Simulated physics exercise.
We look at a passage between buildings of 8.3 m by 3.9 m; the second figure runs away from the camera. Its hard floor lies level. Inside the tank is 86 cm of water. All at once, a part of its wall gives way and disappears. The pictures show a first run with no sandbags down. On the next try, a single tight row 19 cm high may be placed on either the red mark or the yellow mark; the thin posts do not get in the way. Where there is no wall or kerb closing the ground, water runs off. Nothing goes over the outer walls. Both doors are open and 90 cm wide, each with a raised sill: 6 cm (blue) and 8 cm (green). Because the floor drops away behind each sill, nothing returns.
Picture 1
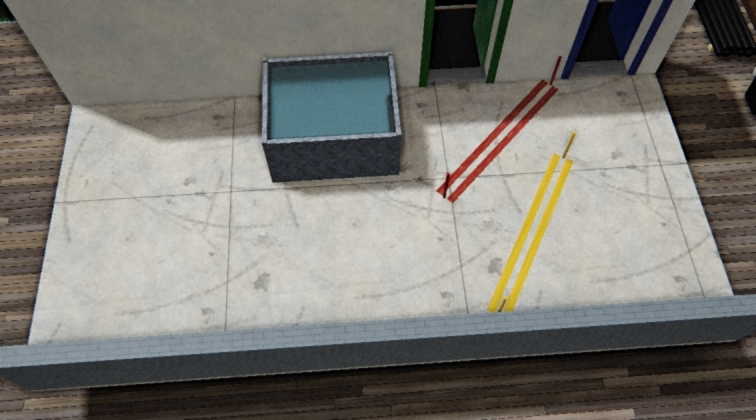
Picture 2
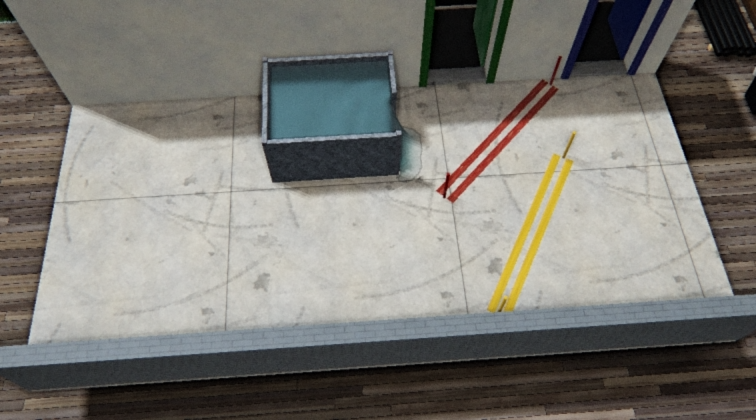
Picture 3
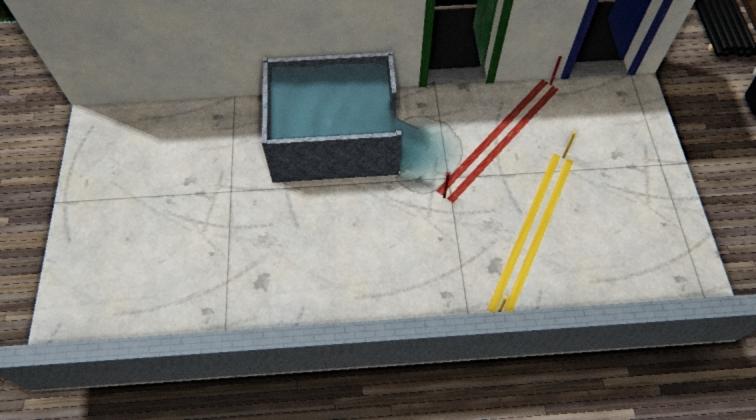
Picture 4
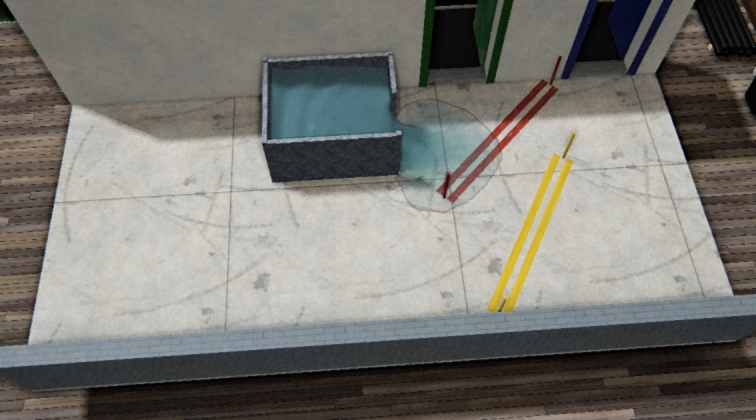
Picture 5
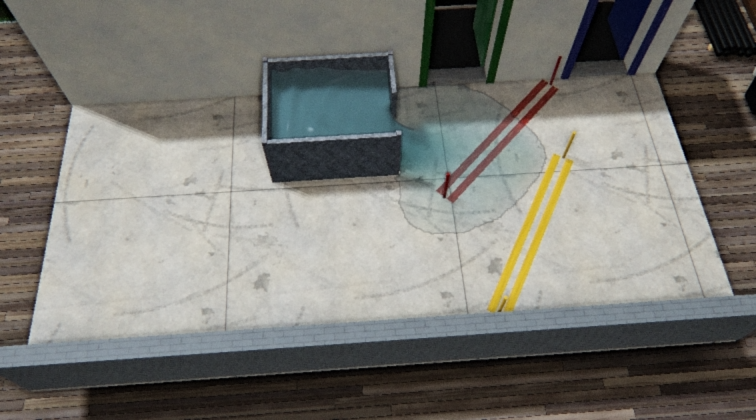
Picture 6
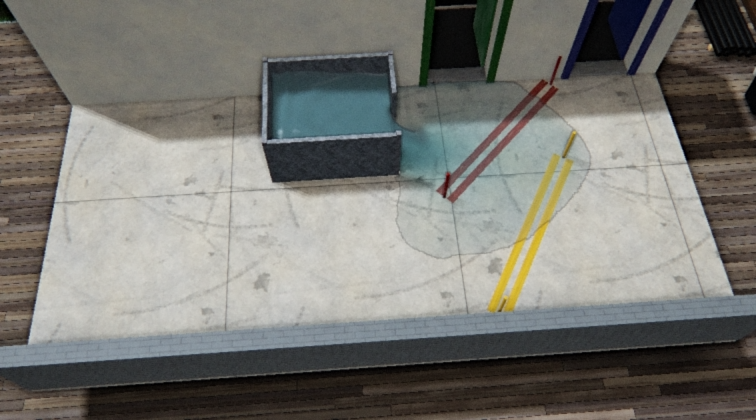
Water poured out through a gap in the right side of a dark-walled tank and spread across the pale floor in a widening, rounded sheet, passing over the red stripes and then reaching the yellow ones.
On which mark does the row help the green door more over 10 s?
On the yellow mark.
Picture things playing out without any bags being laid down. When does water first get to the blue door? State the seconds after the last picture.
For the blue door it's 0.4 s.
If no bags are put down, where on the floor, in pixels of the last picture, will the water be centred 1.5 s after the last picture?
Roughly at (427, 157).
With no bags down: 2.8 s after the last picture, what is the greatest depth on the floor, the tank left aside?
Roughly 20 centimetres.
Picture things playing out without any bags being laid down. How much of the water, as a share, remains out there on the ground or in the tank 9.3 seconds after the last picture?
Roughly 28 per cent.
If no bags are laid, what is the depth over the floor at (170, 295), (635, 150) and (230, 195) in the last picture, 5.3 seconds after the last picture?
I'd estimate 0, 2 and 0 centimetres.
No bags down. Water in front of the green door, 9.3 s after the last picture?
About 2.0 cm.
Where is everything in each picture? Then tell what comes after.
The first picture shows still water, 86 cm deep, in the tank at (330, 100).
In the second picture, water pours out at (393, 137) and has run 0.4 m, to (402, 178); typically 10 cm deep outside, 86 cm at the tank's back.
In the third picture, water pours out at (393, 140) and has run 0.9 m, to (453, 139); typically 11 cm deep outside, 85 cm at the tank's back.
In the fourth picture, water pours out at (393, 141) and has run 1.4 m, to (495, 161); typically 7 cm deep outside, 77 cm at the tank's back.
In the fifth picture, the front is at (540, 155), 2.1 m from the gap at (393, 141); 3.7 m2 of floor is under water; 73 cm left at the back of the tank.
In the sixth picture, the front is at (583, 156), 2.7 m from the gap at (393, 141); 5.7 m2 of floor is under water; 73 cm left at the back of the tank.
Then, 0.7 s after the last picture water covers 45 % of the floor and is deepest (40 cm) near (401, 164) in the run without bags; in at the green door, 4 L with no bags, 0 L with the row on red, 0 L on yellow.
Then, 1.5 s after the last picture water covers 45 % of the floor and is deepest (28 cm) near (401, 164) in the run without bags; in at the green door, 9 L with no bags, 12 L with the row on red, 3 L on yellow.
Then, 2.8 s after the last picture water covers 45 % of the floor and is deepest (20 cm) near (401, 164) in the run without bags; in at the green door, 11 L with no bags, 67 L with the row on red, 4 L on yellow.
Then, 5.3 s after the last picture water covers 45 % of the floor and is deepest (12 cm) near (401, 164) in the run without bags; in at the green door, 11 L with no bags, 185 L with the row on red, 4 L on yellow.
Then, 9.3 s after the last picture water covers 35 % of the floor and is deepest (6 cm) near (401, 164) in the run without bags; in at the green door, 11 L with no bags, 253 L with the row on red, 4 L on yellow.
